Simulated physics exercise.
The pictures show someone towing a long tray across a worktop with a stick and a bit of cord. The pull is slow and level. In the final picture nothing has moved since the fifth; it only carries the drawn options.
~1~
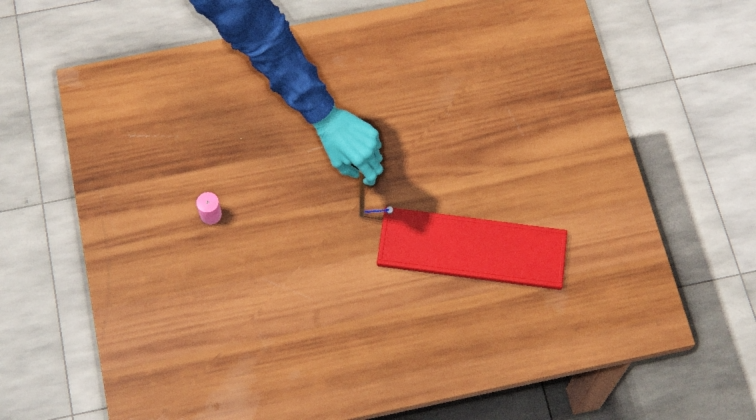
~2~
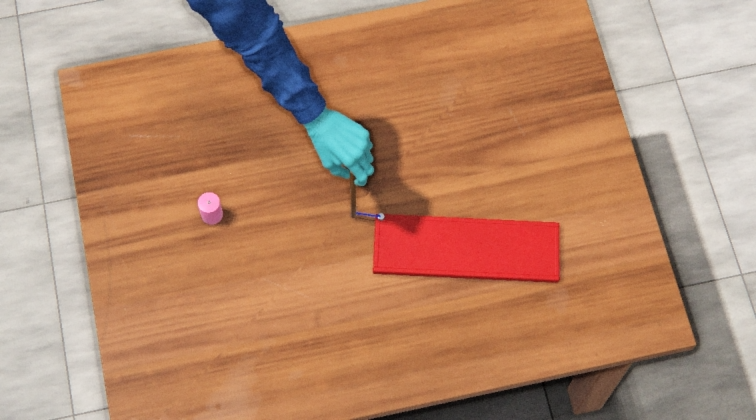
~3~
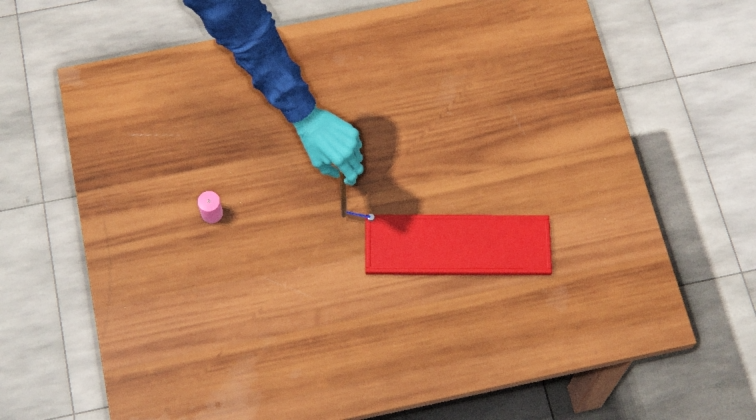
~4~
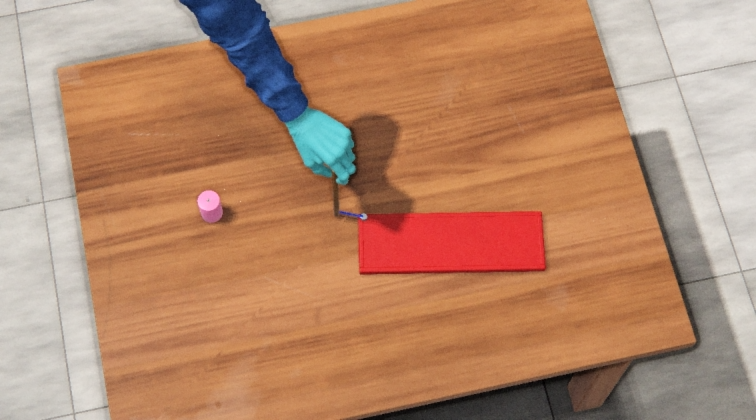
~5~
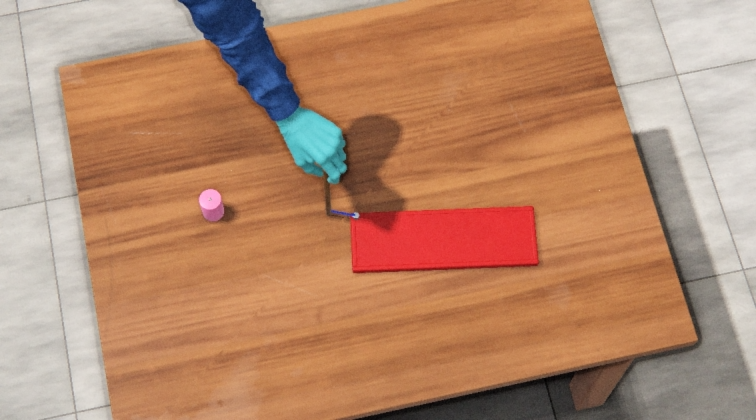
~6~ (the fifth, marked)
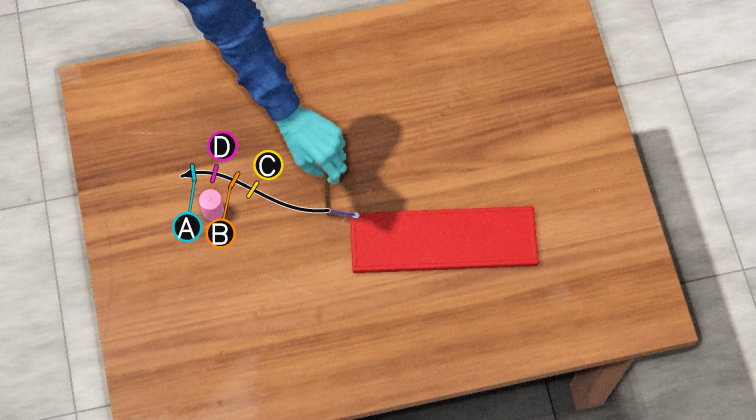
The clip opens on a teal-gloved hand holding a thin stick by the upper-left corner of a long red tray on a wooden table, with a pink candle standing to the left. The hand draws slowly leftward, and the tray slides a short way left, its slight tilt levelling out, while the candle stays put.
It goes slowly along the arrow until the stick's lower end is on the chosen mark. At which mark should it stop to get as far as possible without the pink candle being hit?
D is the last safe stop.
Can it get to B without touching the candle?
For that mark, yes.
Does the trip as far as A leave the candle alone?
No.
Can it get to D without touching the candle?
For that mark, yes.
On the marked copy, A at (193, 173); B at (234, 180); C at (253, 190); D at (215, 174); the route from (329, 210) via (255, 191) to (182, 176).
With D. Early on, foot of the stick (286, 206), middle of the tray (402, 230).
Further on, foot of the stick (249, 188), middle of the tray (361, 219).
At the end, foot of the stick (215, 174), middle of the tray (326, 208); nothing has been touched.
As for the rest, A is too far, the candle has been hit; B is safe but short; C is safe but short.
